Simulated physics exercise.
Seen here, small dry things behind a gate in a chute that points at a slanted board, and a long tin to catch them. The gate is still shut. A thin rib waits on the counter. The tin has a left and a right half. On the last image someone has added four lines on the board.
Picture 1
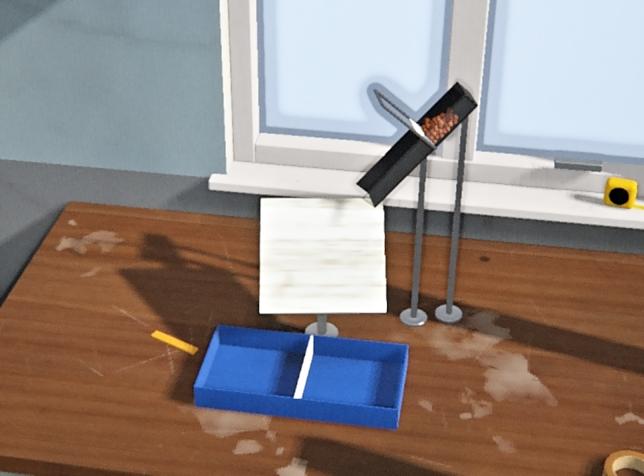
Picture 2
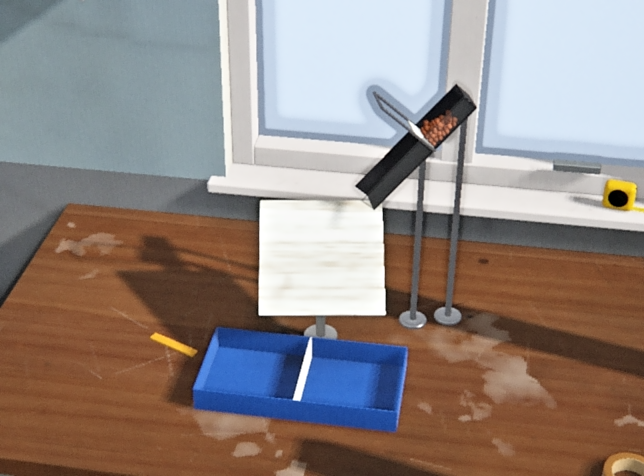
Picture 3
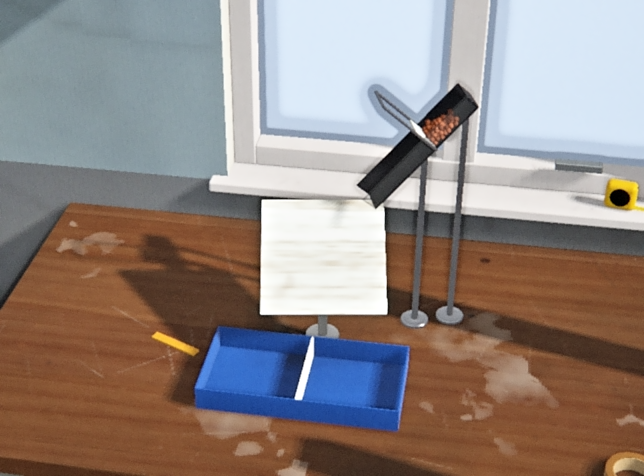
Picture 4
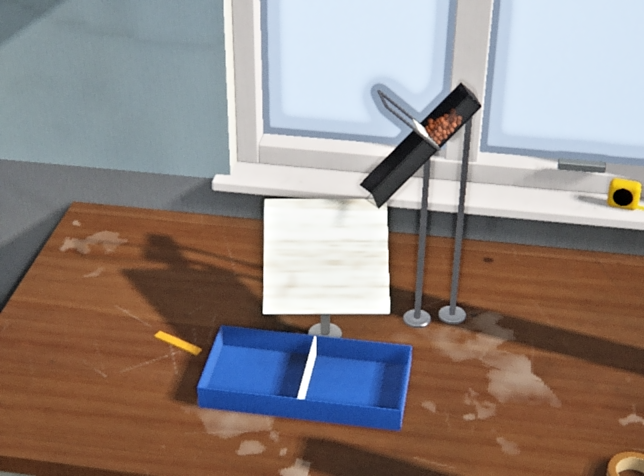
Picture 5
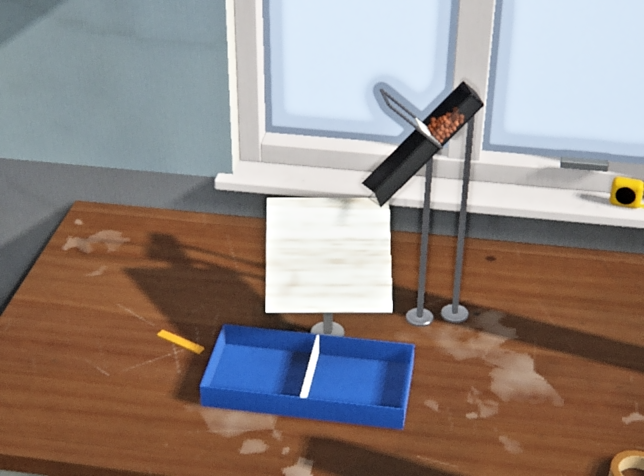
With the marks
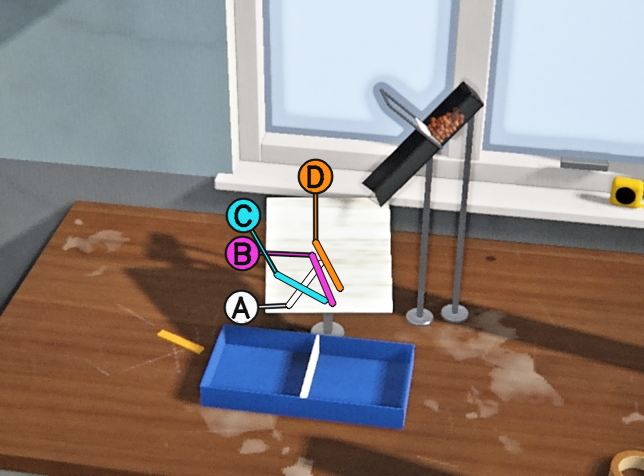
Blue divided tin sitting on a wooden counter below a pale board and a dark chute of reddish-brown pellets, nothing visibly moving.
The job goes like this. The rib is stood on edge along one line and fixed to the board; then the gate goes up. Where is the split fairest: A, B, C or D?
A beats the others.
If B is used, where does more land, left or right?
More lands on the right.
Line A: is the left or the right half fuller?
More lands on the left.
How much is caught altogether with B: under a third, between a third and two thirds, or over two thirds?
It is over two thirds.
On the marked copy, line A from (320, 263) to (288, 305); line B from (312, 255) to (332, 303); line C from (277, 274) to (324, 300); line D from (315, 242) to (340, 288).
Choosing A, of what is caught, close to two thirds in the left half, close to a third in the right.
Choosing B, of what is caught, close to a quarter in the left half, the bulk in the right.
Choosing C, of what is caught, a small share in the left half, all but a few in the right.
Choosing D, of what is caught, a small share in the left half, the bulk in the right.
